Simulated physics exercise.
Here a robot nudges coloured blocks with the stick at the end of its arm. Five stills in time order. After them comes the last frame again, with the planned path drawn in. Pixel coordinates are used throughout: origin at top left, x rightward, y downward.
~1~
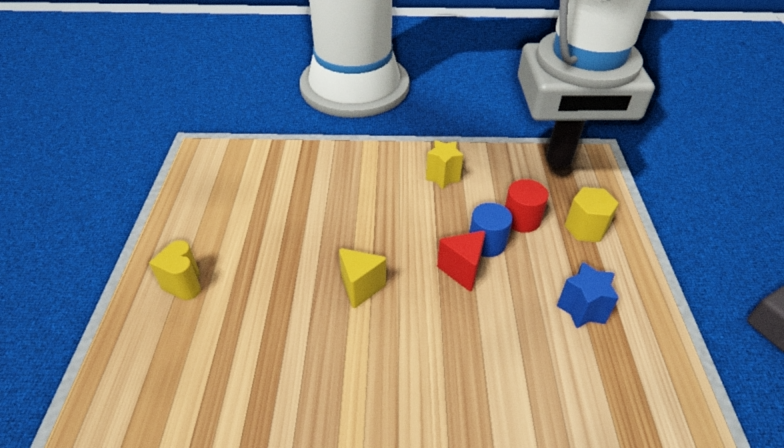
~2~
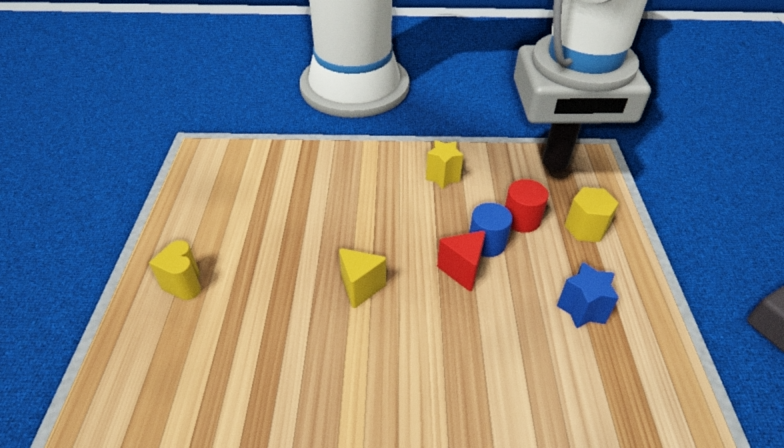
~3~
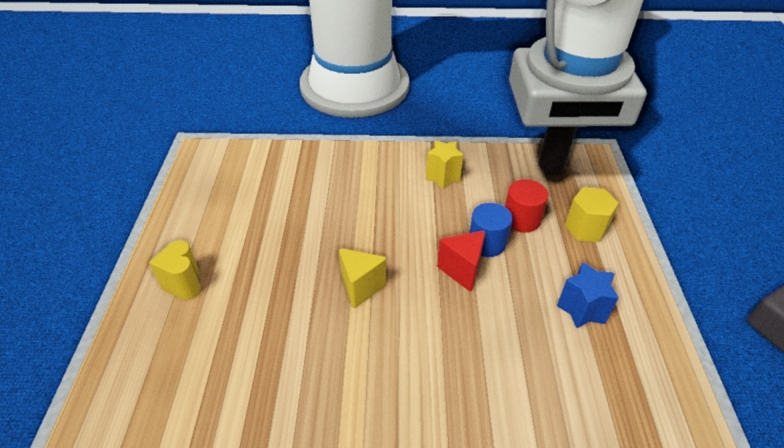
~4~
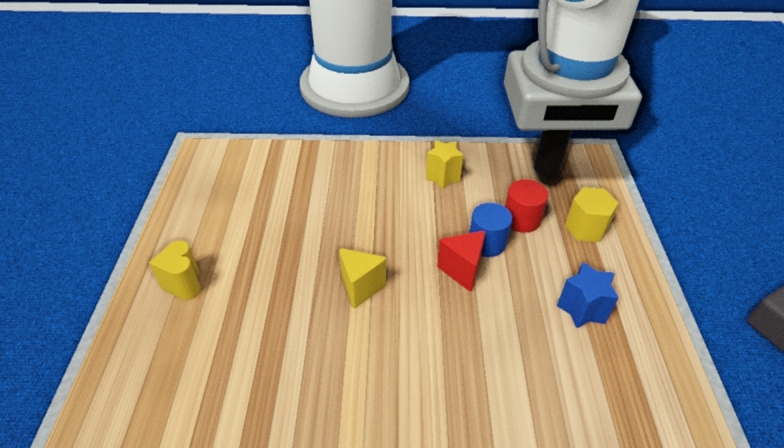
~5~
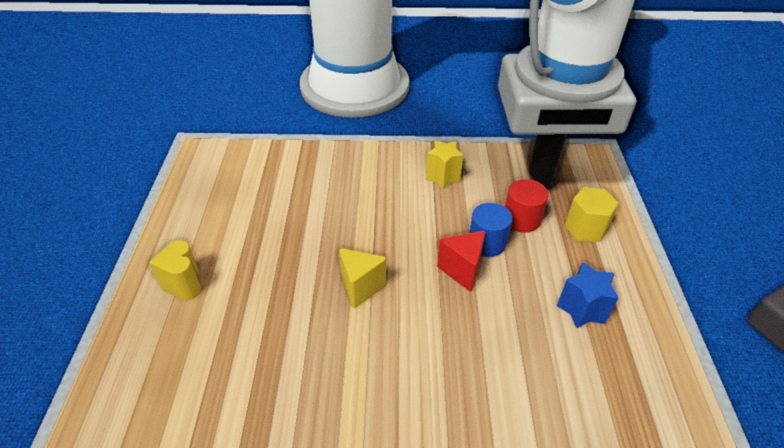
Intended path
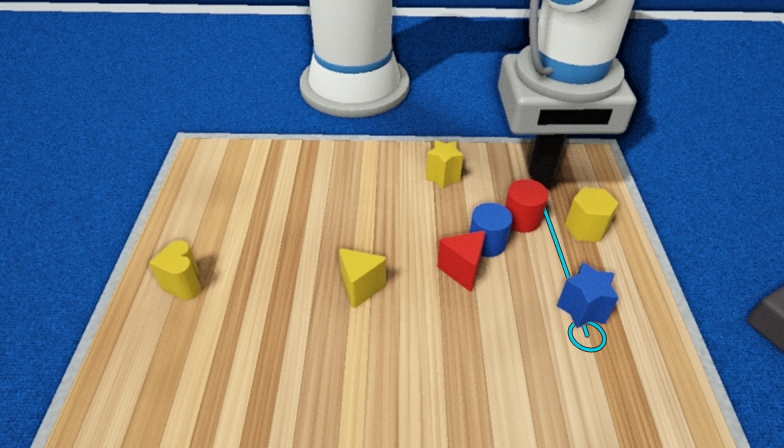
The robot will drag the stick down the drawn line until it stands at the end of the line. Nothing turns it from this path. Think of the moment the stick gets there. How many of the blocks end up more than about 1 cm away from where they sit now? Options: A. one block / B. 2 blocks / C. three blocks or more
The one that fits is B, 2 blocks.
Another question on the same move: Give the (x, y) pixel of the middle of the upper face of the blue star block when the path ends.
If I read the scene right, the answer is (627, 341).
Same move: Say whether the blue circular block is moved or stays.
It stays.
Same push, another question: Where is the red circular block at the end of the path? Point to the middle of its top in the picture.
Close to (528, 209).
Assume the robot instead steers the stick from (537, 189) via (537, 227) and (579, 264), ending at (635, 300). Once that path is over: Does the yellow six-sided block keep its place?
Yes, that is what happens.
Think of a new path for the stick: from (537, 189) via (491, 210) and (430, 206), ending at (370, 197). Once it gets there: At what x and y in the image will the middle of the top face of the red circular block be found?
At roughly (520, 204).
The line goes from (537, 189) to (587, 335).
On the path given first. One third of the way, stick (557, 215); red circular block (526, 206).
Two thirds of the way, stick (575, 263); red circular block (528, 209); blue star block (596, 285).
At the end, stick (594, 320); blue circular block unmoved; red circular block (528, 209); blue star block (627, 341), turned 40° anticlockwise; yellow six-sided block unmoved.
